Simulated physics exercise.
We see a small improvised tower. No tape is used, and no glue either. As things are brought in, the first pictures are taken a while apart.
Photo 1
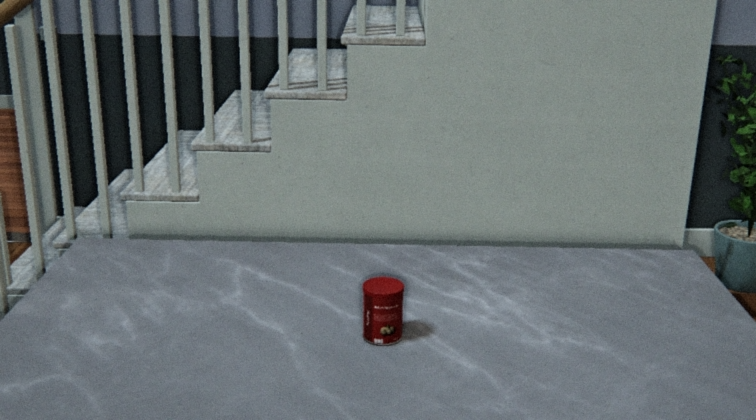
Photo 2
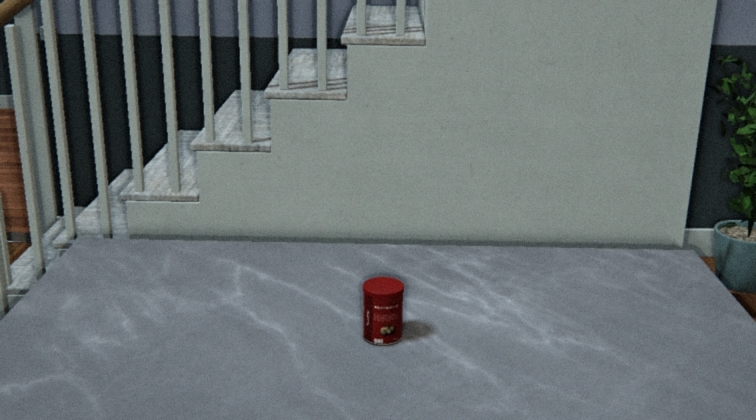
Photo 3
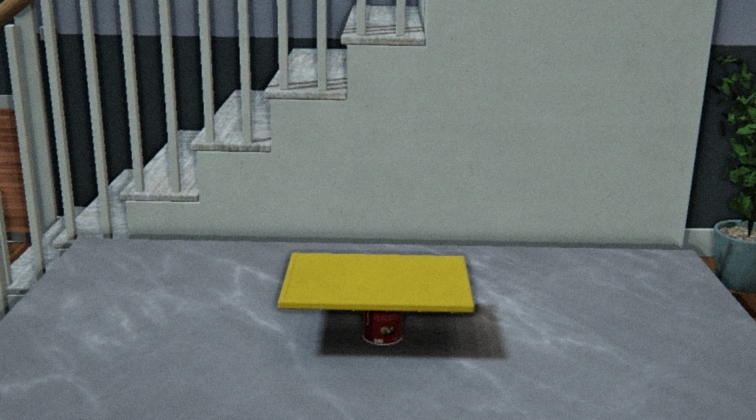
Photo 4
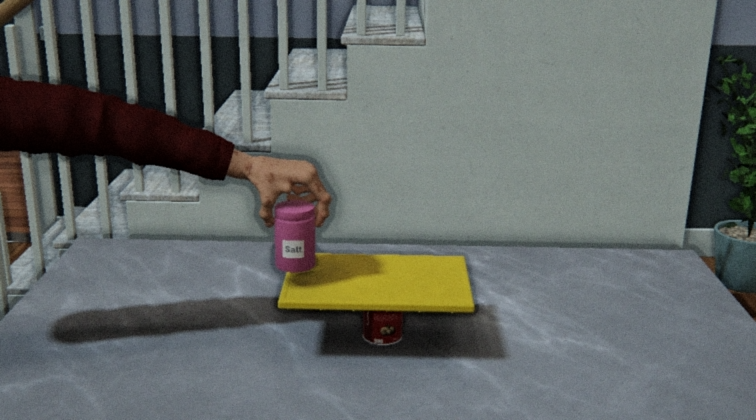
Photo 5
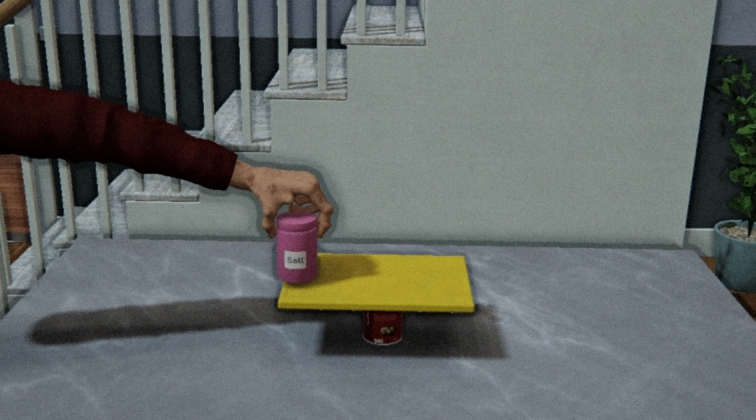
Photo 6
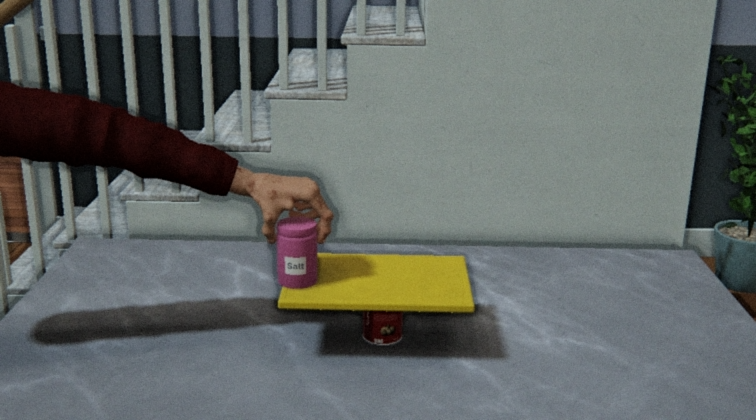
Hand in dark red sleeve lowering a pink jar onto the left end of a yellow board on a red tin.
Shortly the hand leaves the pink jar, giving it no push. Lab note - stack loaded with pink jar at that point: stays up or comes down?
It is going to fail to remain upright.
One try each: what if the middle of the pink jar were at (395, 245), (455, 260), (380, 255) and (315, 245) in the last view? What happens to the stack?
Try 1: Stable; try 2: Collapse; try 3: Stable; try 4: Collapse.
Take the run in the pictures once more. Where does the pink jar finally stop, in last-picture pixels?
Around (232, 324).
Then, 0.30 s on from there, pink jar now fallen; yellow lid turned 31° from how it was put.
Then, 0.40 s on from there, yellow lid turned 49° from how it was put.
Then, 0.50 s on from there, yellow lid turned 39° from how it was put.
Then, 0.60 s on from there, yellow lid turned 31° from how it was put.
In the end, fallen, pink jar; moved from the start, yellow lid; red tin unmoved. At the end, from the last picture's camera, pink jar near (233, 324). The stack gives way.
